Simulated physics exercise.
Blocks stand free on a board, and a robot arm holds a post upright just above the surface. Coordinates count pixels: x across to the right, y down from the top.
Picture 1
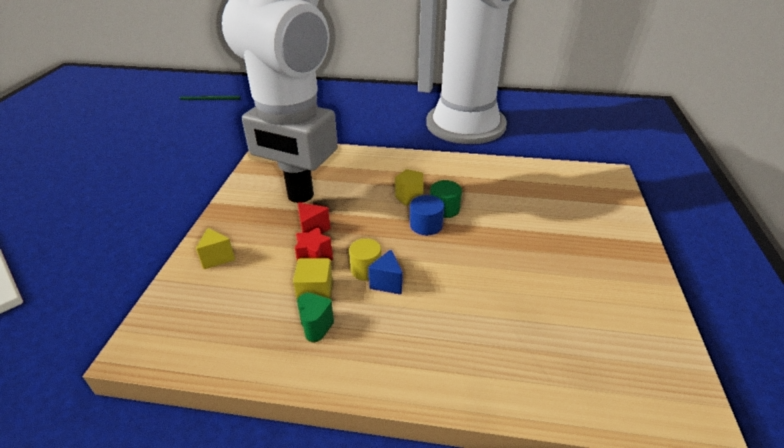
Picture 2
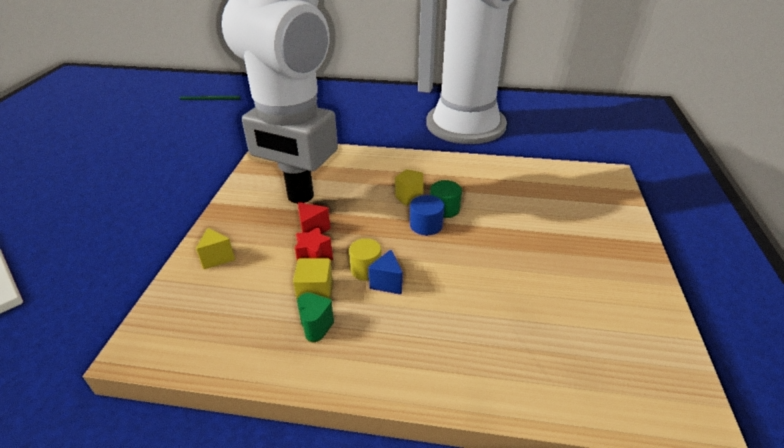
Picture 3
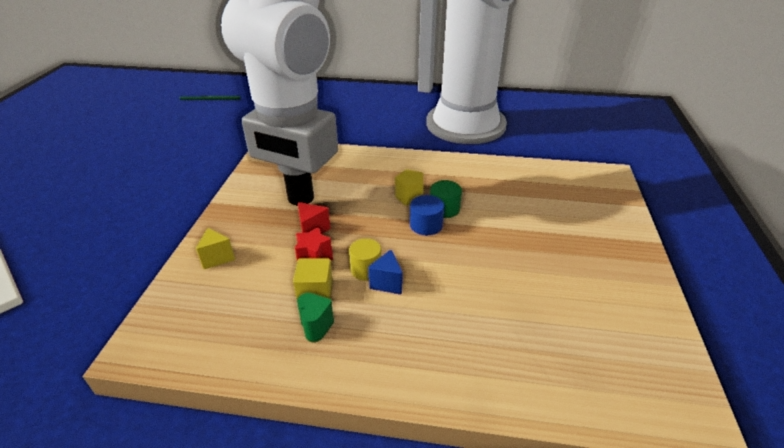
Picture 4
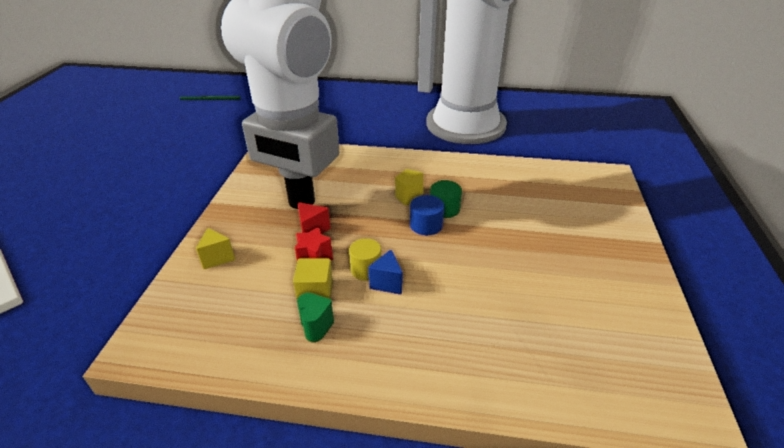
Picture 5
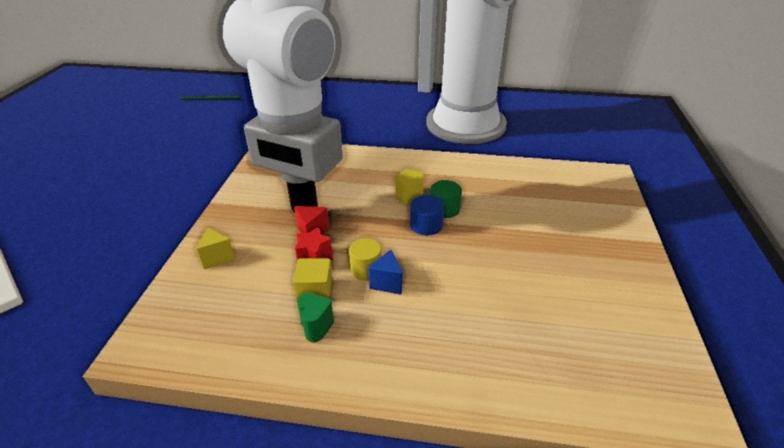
A robot arm with a grey gripper holds a black post at the back left of a light wooden board on a blue surface, seen from above the front edge. Below the post run a red triangle, red star, yellow square and green heart-shaped block, with yellow, blue and green pieces to either side. The arm edges the post slightly forward toward the red triangle, while the blocks and camera stay practically still.
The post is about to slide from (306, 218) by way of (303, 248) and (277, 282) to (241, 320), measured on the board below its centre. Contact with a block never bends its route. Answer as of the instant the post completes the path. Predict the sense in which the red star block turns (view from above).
From above, it turns clockwise.
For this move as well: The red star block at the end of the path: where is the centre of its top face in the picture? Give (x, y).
Near (322, 252).
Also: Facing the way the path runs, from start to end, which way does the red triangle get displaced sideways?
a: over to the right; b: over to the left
I choose b.
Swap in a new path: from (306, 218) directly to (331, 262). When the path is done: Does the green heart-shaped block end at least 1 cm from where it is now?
Yes
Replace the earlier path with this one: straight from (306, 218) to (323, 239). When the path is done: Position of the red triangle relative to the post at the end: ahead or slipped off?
Carried ahead at the end.
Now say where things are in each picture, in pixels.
The first picture shows post's lower end (301, 196); red triangle (309, 210); red star block (311, 239); yellow square piece (312, 270); green heart-shaped block (313, 305).
The second picture shows post (301, 196); blocks still.
The third picture shows post (301, 198); blocks still.
The fourth picture shows post (302, 202); blocks still.
The fifth picture shows post (304, 206); red triangle (309, 212); red star block (311, 239); yellow square piece (312, 270); green heart-shaped block (313, 305).
What follows on the original path. One third of the way, post (301, 237); red triangle (324, 232), turned 70° anticlockwise; red star block (321, 252), turned 60° clockwise; yellow square piece (311, 275).
Two thirds of the way, post (274, 270); red triangle (325, 232), turned 75° anticlockwise; red star block (322, 252), turned 60° clockwise; yellow square piece (311, 275).
At the end, post (237, 308); red triangle (325, 232), turned 75° anticlockwise; red star block (322, 252), turned 60° clockwise; yellow square piece (311, 275); green heart-shaped block still.
